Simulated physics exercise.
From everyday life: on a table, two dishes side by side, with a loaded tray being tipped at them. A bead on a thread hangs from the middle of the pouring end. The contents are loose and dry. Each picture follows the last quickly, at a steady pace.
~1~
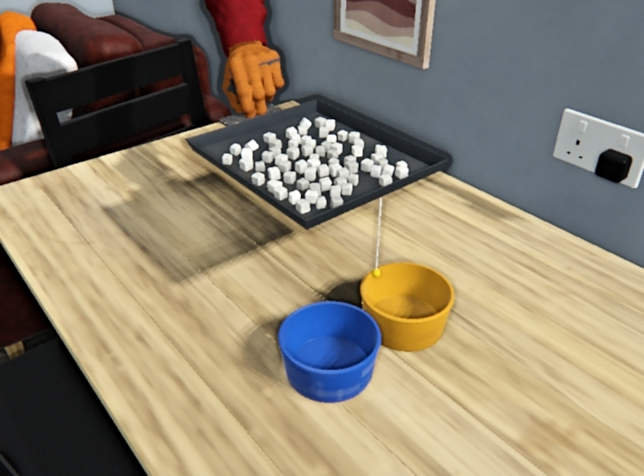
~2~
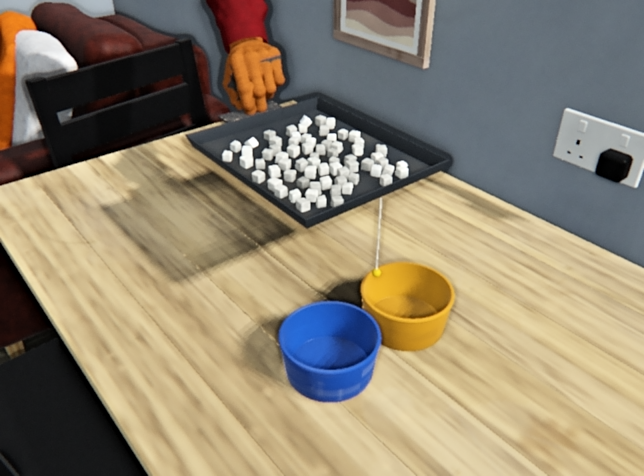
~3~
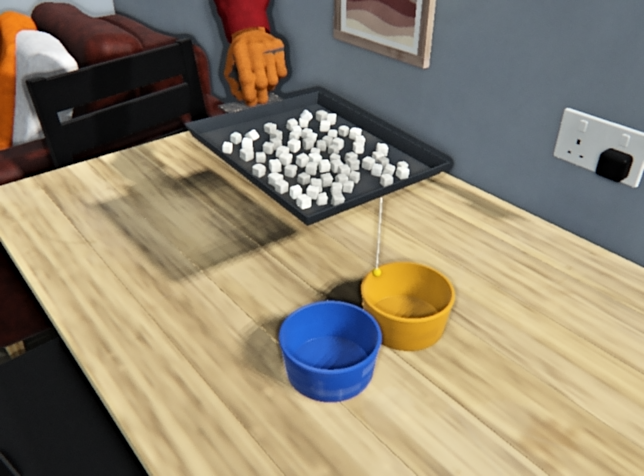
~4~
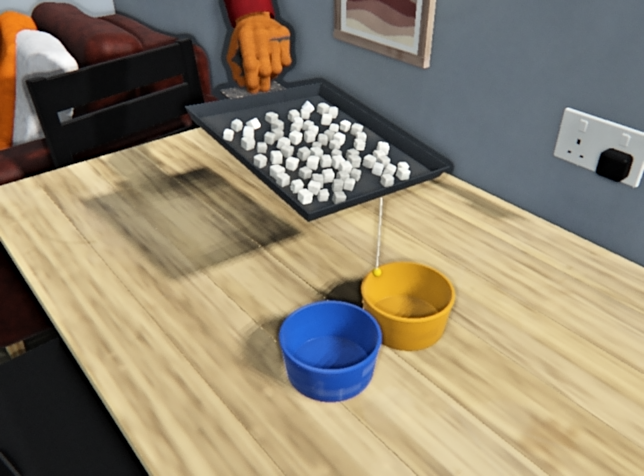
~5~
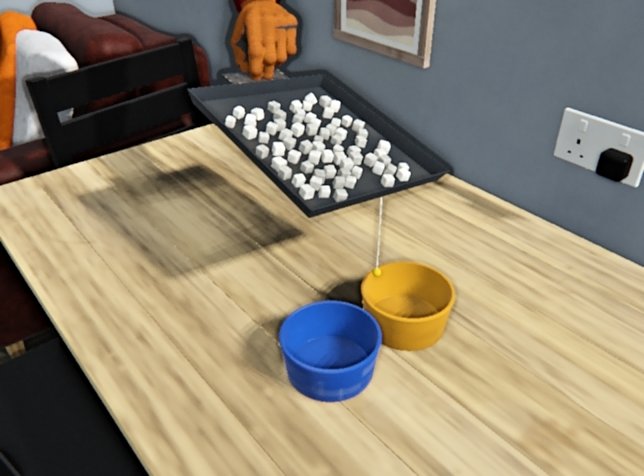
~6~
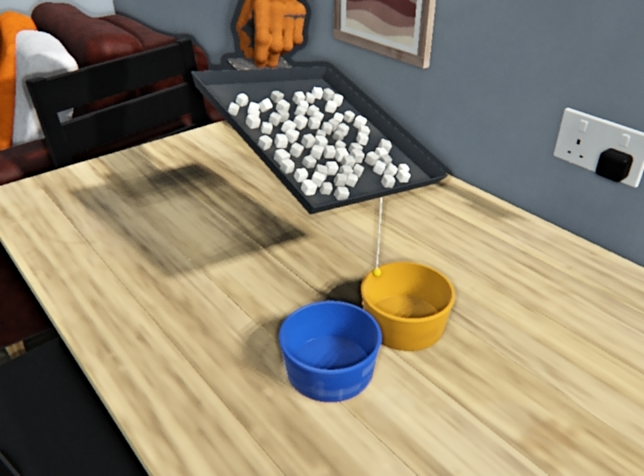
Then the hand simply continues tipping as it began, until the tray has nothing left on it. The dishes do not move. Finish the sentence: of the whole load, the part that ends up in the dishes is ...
... less than half.
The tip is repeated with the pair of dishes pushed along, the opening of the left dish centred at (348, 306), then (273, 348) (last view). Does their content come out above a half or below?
At place one in excess of half; at place two not up to half.
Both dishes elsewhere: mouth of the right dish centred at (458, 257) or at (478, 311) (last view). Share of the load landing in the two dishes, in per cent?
70 and 0 in a hundred.
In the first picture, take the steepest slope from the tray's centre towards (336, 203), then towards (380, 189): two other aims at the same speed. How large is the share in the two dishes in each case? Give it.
About 80 and 50 percent.
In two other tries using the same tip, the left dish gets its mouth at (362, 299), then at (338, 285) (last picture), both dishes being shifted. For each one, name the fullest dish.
First the right-hand dish, then the dish on the right.
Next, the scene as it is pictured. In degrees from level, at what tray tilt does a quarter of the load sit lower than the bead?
Tilt: Around 90 degrees.
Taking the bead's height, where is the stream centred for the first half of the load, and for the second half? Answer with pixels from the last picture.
Starting near (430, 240), moving on to near (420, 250).
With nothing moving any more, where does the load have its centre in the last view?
The centre comes to rest close to (439, 288).
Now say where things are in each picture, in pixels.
The first picture shows corners of the pouring end near (307, 216) and (441, 159), level; middle of the load near (314, 159), sugar cubes; left dish near (362, 377); right dish near (439, 327); bead on its thread near (376, 273).
The second picture shows corners of the pouring end near (307, 215) and (441, 159), level; middle of the load near (314, 157).
The third picture shows corners of the pouring end near (308, 212) and (442, 162), tipped barely, lowest at the right corner; middle of the load near (315, 153).
The fourth picture shows corners of the pouring end near (310, 209) and (442, 165), tipped a little, lowest at the right corner; middle of the load near (316, 147).
The fifth picture shows corners of the pouring end near (313, 205) and (442, 169), tipped clearly, lowest at the right corner; middle of the load near (318, 141).
The sixth picture shows corners of the pouring end near (315, 202) and (441, 173), tipped clearly, lowest at the right corner; middle of the load near (320, 135); left dish near (363, 377); right dish near (440, 327).
Shortly afterwards, tray tipped steeply; all but a few on the tray; only a few in the air.
Next, tray tipped past a quarter turn; a little on the tray; a little in the right dish; near half outside both; near a quarter in the air.
Some moments later, tray tipped past a quarter turn; near a quarter in the right dish; the bulk outside both.
In the end, tray tipped past a quarter turn; none at all in the left dish; near a quarter in the right dish; the bulk outside both.
